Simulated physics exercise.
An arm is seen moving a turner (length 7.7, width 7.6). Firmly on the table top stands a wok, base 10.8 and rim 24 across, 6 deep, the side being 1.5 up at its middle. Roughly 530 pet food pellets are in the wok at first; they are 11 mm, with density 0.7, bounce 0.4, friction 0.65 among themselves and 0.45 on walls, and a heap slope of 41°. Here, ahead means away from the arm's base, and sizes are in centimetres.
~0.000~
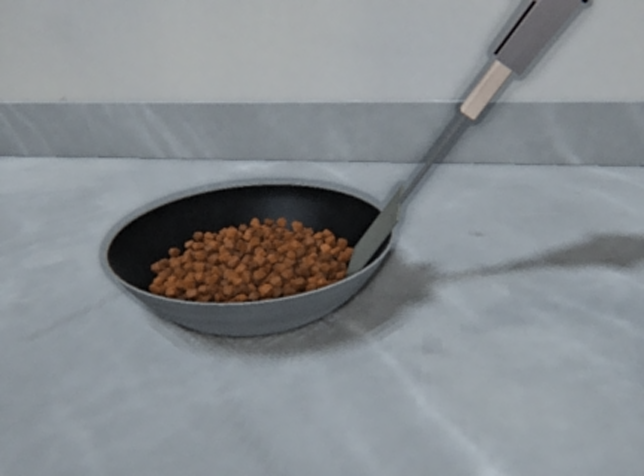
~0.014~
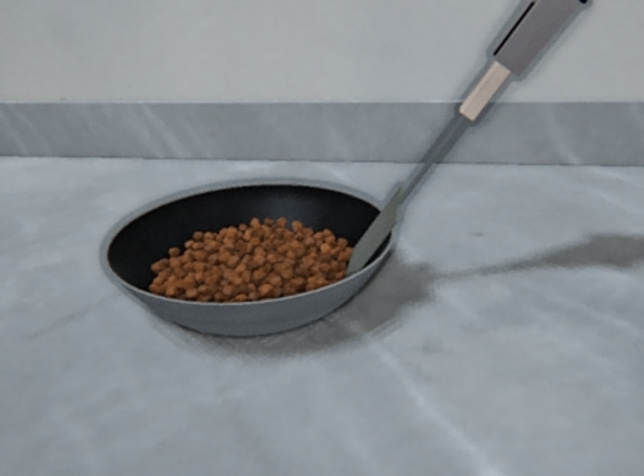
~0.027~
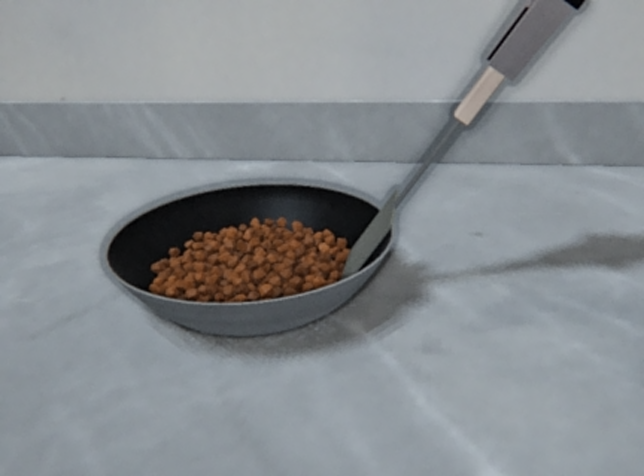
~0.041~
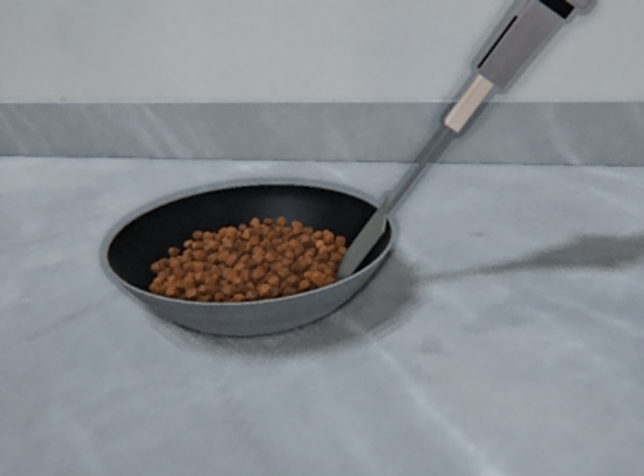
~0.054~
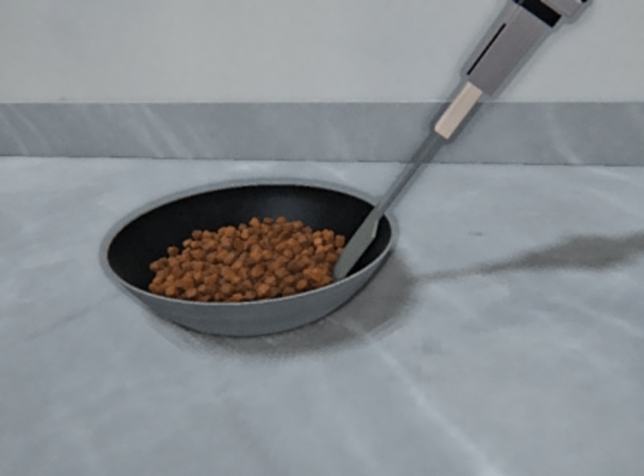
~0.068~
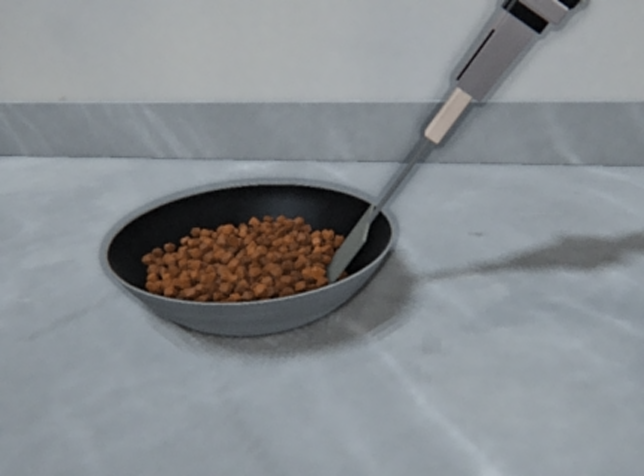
At the start, a turner held by a mechanical arm rests against the right side of a heap of brown pellets in a dark wok on a grey marbled table top. The turner barely moves at first, then slides slightly left and down, nudging the heap a little leftward while the wok stays still.
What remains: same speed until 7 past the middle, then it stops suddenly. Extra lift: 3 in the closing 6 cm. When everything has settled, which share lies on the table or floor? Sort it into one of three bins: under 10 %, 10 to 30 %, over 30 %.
Bin: 10 to 30 %.
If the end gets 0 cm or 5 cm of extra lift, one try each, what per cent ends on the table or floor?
Close to 15 and 15 percent respectively.
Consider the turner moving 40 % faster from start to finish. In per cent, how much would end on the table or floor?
Then around 35 percent would finish on the table or floor.
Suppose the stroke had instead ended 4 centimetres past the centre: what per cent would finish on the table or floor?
I'd expect close to 0 per cent then.
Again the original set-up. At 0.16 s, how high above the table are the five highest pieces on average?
I'd say close to 6 cm on average.
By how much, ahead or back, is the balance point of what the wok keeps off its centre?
The balance point is about 4.0 cm ahead.
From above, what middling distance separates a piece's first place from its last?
About 5 cm.
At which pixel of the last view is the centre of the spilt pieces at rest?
Roughly (91, 280).
After 0.16 s, sloping 56°, highest piece 6 above the table; 533 in the wok.
After 0.25 s, sloping 56°, highest piece 8 above the table; 525 in the wok, 8 on the blade or in flight.
After 0.49 s, sloping 56°, highest piece 9 above the table; 442 in the wok, 73 on the table or floor, 18 on the blade or in flight.
After 1.54 s, sloping 56°, highest piece 7 above the table; 440 in the wok, 93 on the table or floor.
At rest, 440 in the wok, 93 on the table or floor. That is 17 % on the table or floor.
